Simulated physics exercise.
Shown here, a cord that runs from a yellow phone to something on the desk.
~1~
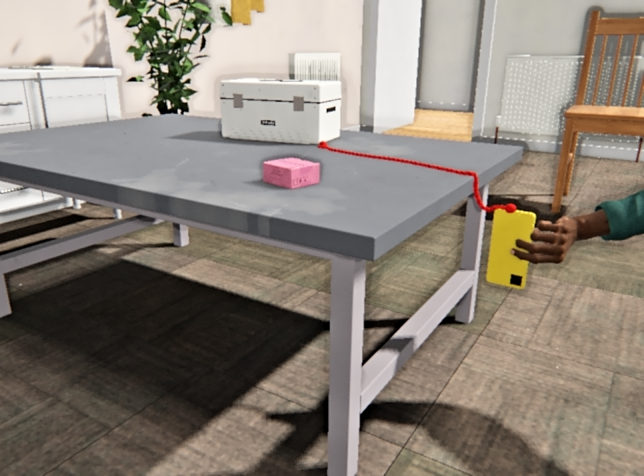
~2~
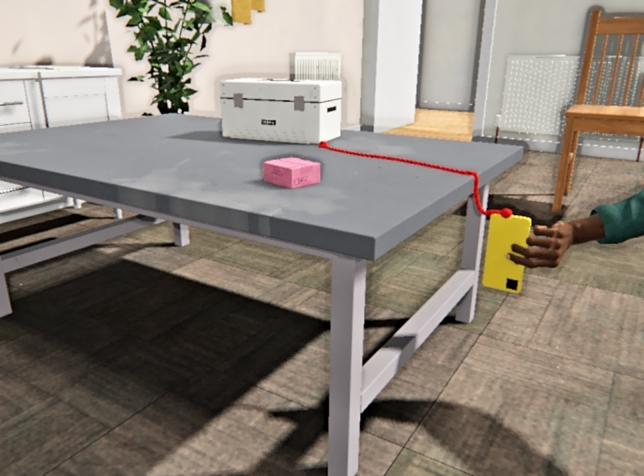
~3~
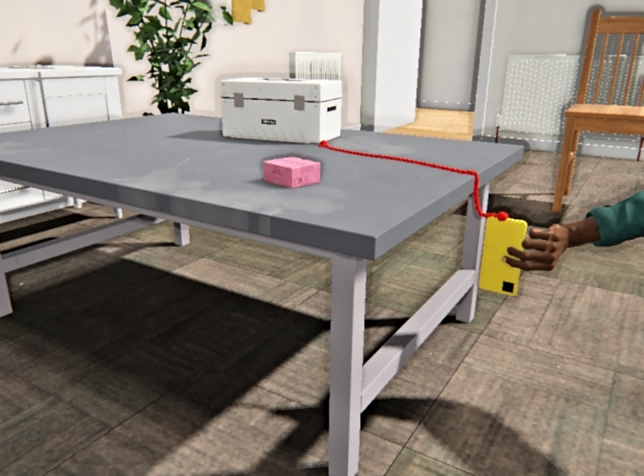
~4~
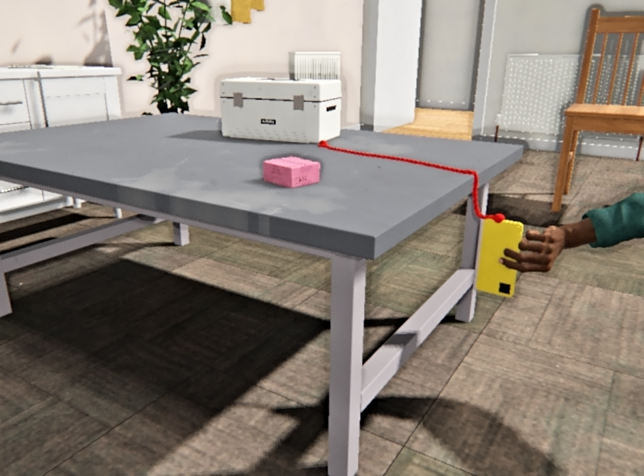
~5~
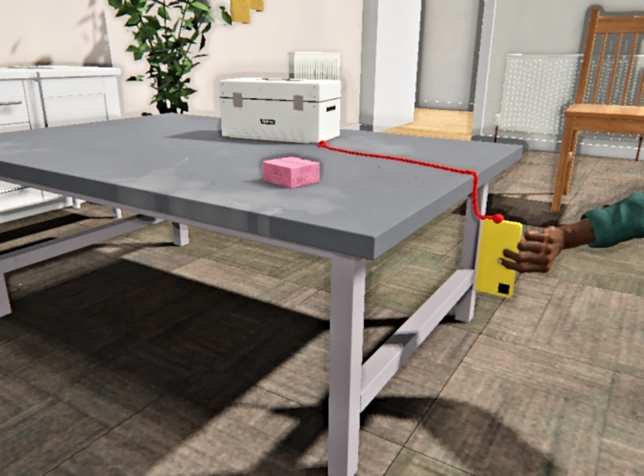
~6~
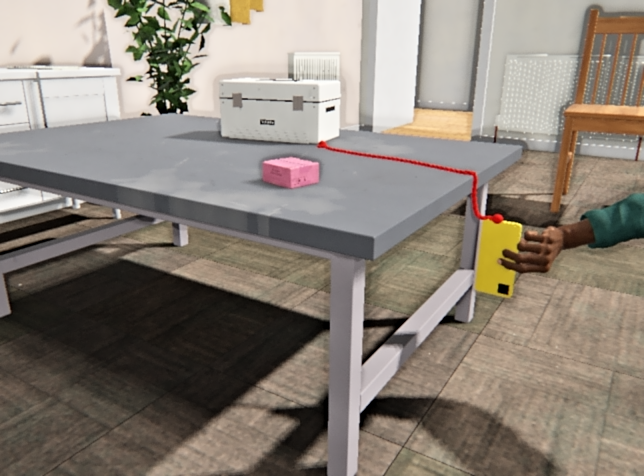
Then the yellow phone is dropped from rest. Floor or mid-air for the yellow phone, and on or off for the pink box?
The yellow phone swings from the edge, the pink box stays on top.
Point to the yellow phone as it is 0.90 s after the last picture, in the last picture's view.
By then it is at (496, 288).
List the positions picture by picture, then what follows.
In the first picture, yellow phone (510, 249); white toolbox (281, 81); pink box (291, 163).
In the second picture, yellow phone (506, 253).
In the third picture, yellow phone (502, 256).
In the fourth picture, yellow phone (499, 258); cord through (346, 152) (402, 160).
In the fifth picture, yellow phone (498, 258); cord through (346, 152) (402, 160).
In the sixth picture, yellow phone (497, 258); white toolbox (280, 80); pink box (290, 162); cord tied to the toolbox, with little slack.
Then, 0.90 s on from there, phone off the ground near (496, 288); toolbox in place; box in place.
Then, 1.78 s on from there, phone off the ground near (486, 281); toolbox in place; box in place.
In the end, phone off the ground near (465, 278); toolbox in place; box in place. The yellow phone hangs in the air and the pink box remains where it stands.
